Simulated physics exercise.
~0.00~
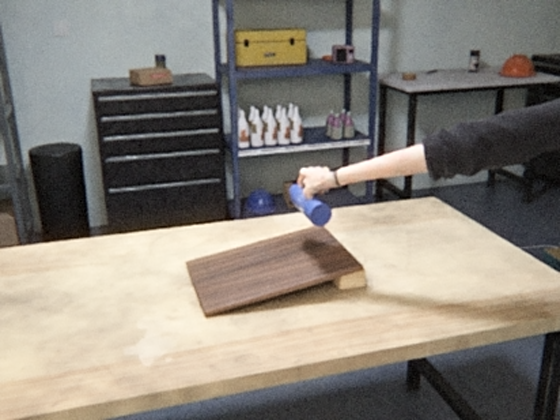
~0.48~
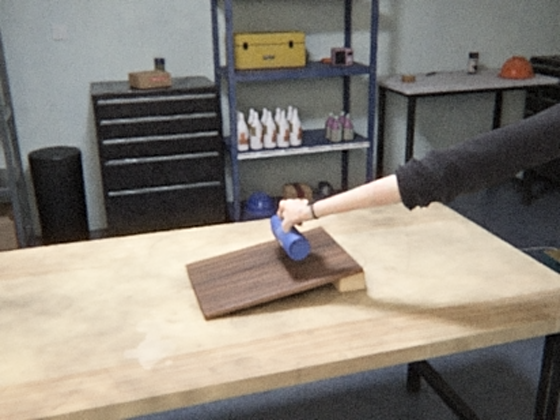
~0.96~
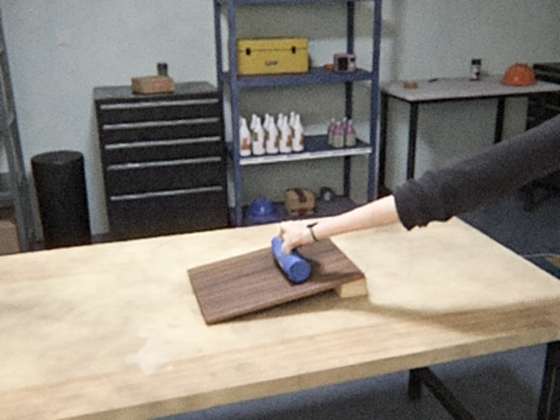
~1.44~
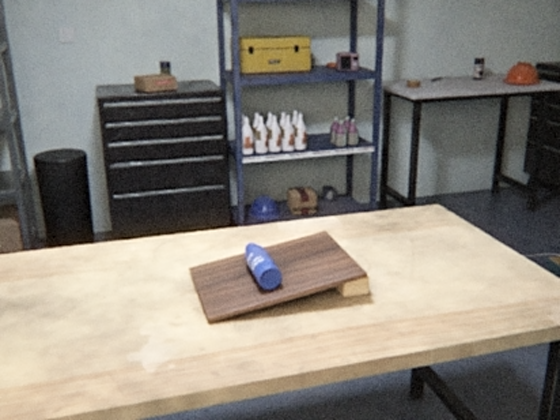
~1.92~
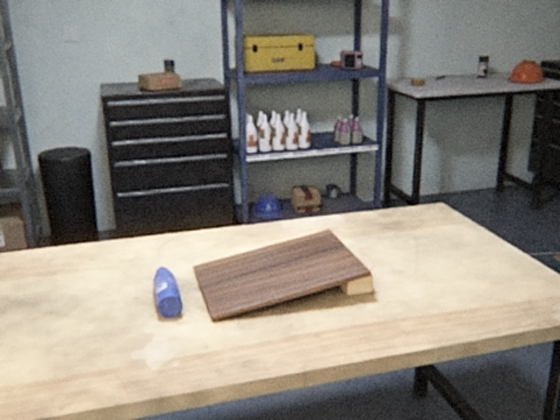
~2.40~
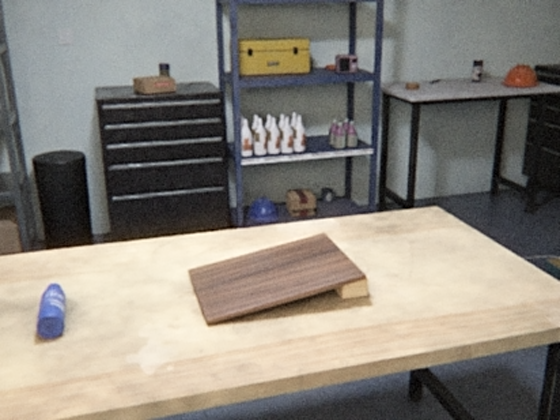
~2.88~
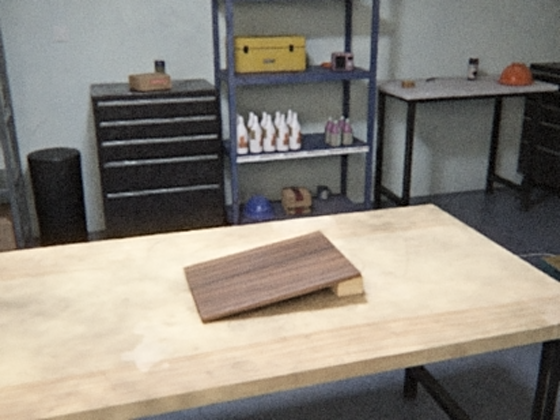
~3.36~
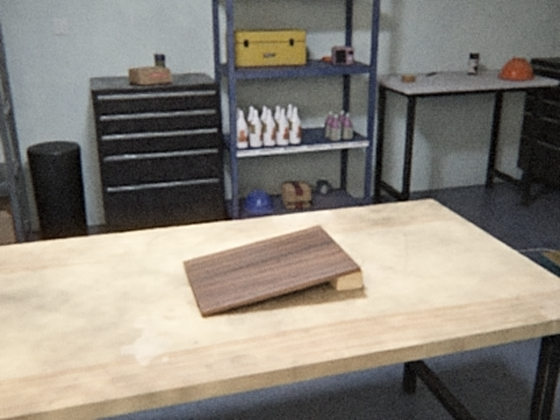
A blue bottle is lowered on its side by a hand reaching in from the right, over a dark brown board propped on a pale block on a light wooden workbench. The slightly swaying view looks down across a workshop, with black drawers, a blue shelf holding a yellow box and white bottles, and a table with an orange helmet behind. The hand sets the bottle on the sloping board, lets go and withdraws. The bottle rolls left down the board, onto the bench and out of view at the left. The board stays in place, alone on the bench.
